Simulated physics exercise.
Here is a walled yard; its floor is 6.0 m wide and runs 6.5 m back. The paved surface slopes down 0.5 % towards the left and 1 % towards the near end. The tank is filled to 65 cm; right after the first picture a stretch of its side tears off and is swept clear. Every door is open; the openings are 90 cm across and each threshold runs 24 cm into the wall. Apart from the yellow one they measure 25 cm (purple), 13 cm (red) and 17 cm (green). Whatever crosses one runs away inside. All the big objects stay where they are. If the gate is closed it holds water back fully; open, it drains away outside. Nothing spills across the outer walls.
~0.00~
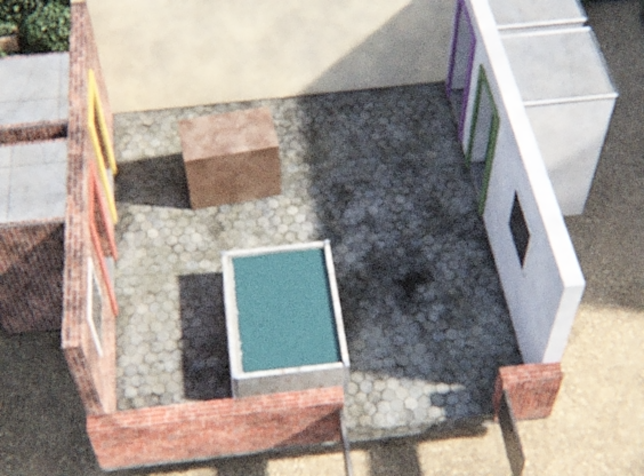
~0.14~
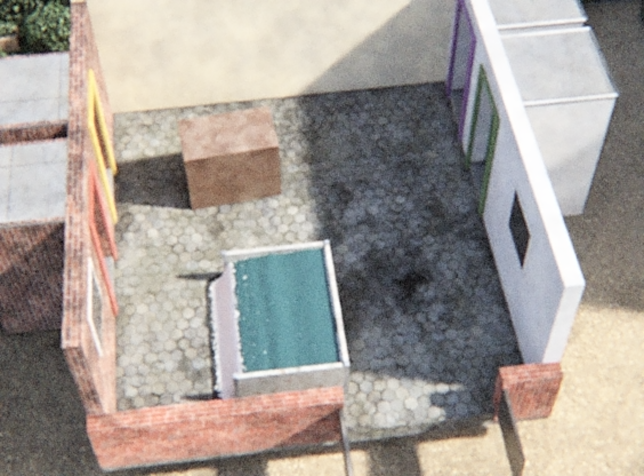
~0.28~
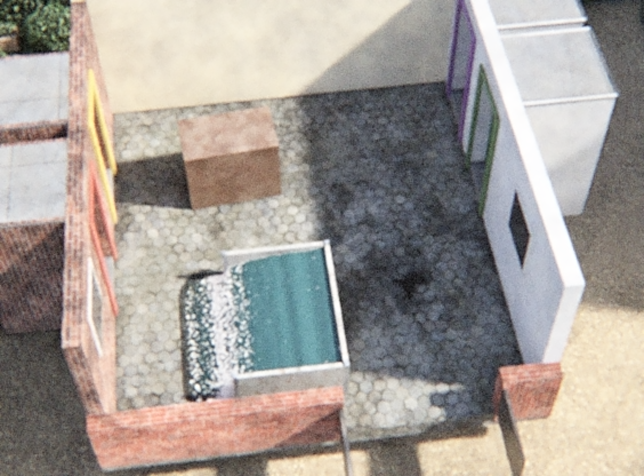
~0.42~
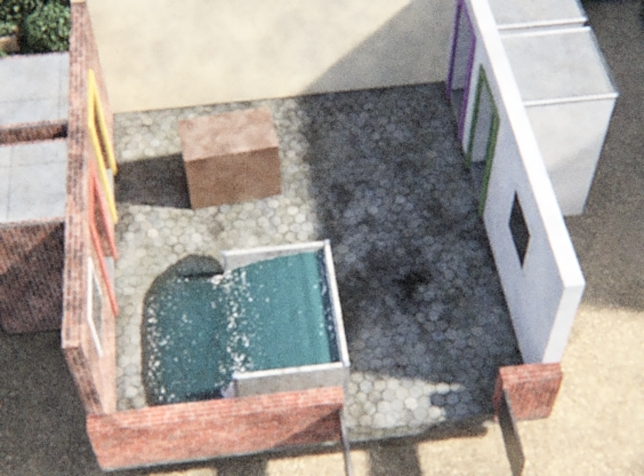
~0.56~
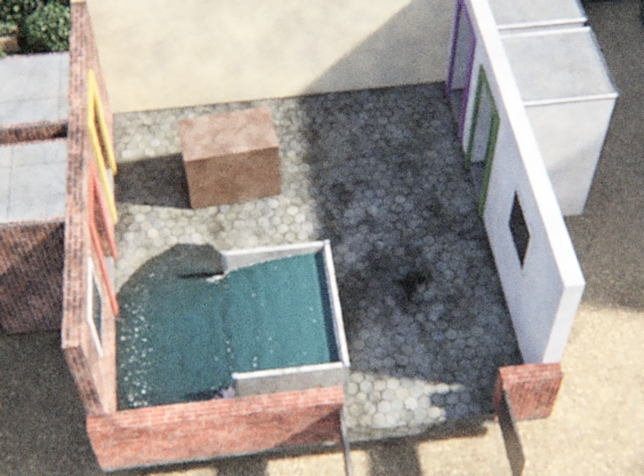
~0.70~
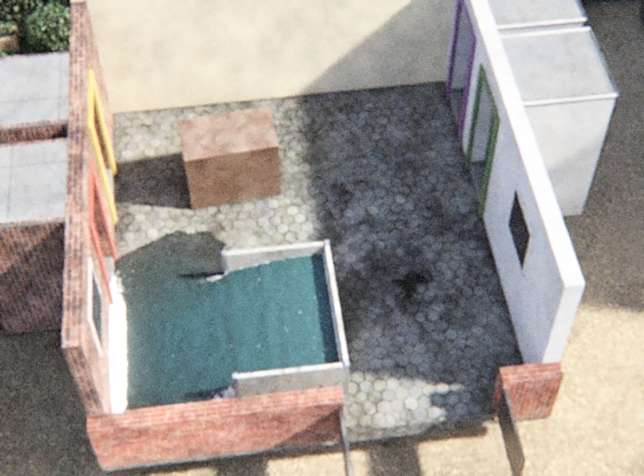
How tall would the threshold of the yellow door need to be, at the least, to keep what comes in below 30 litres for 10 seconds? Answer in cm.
Close to 6 cm is just enough.
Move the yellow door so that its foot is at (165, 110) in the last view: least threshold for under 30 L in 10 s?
About 13.0 cm.
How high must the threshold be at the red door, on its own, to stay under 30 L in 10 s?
Roughly 22 cm at red.
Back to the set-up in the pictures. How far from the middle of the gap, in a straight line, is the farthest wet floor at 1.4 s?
Roughly 3.6 m.
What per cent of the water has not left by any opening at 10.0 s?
Roughly 88 in a hundred.
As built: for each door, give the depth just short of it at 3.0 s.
Depths in cm: Purple 0, red 18, yellow 8, green 0.
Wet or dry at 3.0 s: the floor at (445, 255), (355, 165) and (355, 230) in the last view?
In turn: Not reached, still dry, dry.
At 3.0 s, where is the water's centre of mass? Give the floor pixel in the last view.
At about (197, 316).
After 1.4 s water covers 20 % of the floor, deepest (52 cm) near (117, 443); 2 cm at the yellow door, 0 litres in over its 18 cm threshold.
After 3.0 s water covers 35 % of the floor, deepest (24 cm) near (117, 443); 8 cm at the yellow door, 0 litres in over its 18 cm threshold.
After 10.0 s water covers 95 % of the floor, deepest (10 cm) near (115, 306); 7 cm at the yellow door, 0 litres in over its 18 cm threshold.
At the yellow door as built, the water arrived by 1.4 s and peaked near 11 cm at 6.2 s.
Run again over the same 10 s with other heights there, 37 litres in over 5.5 cm, 17 litres over 7 cm. The limit of 30 litres is kept from about 6 cm up.
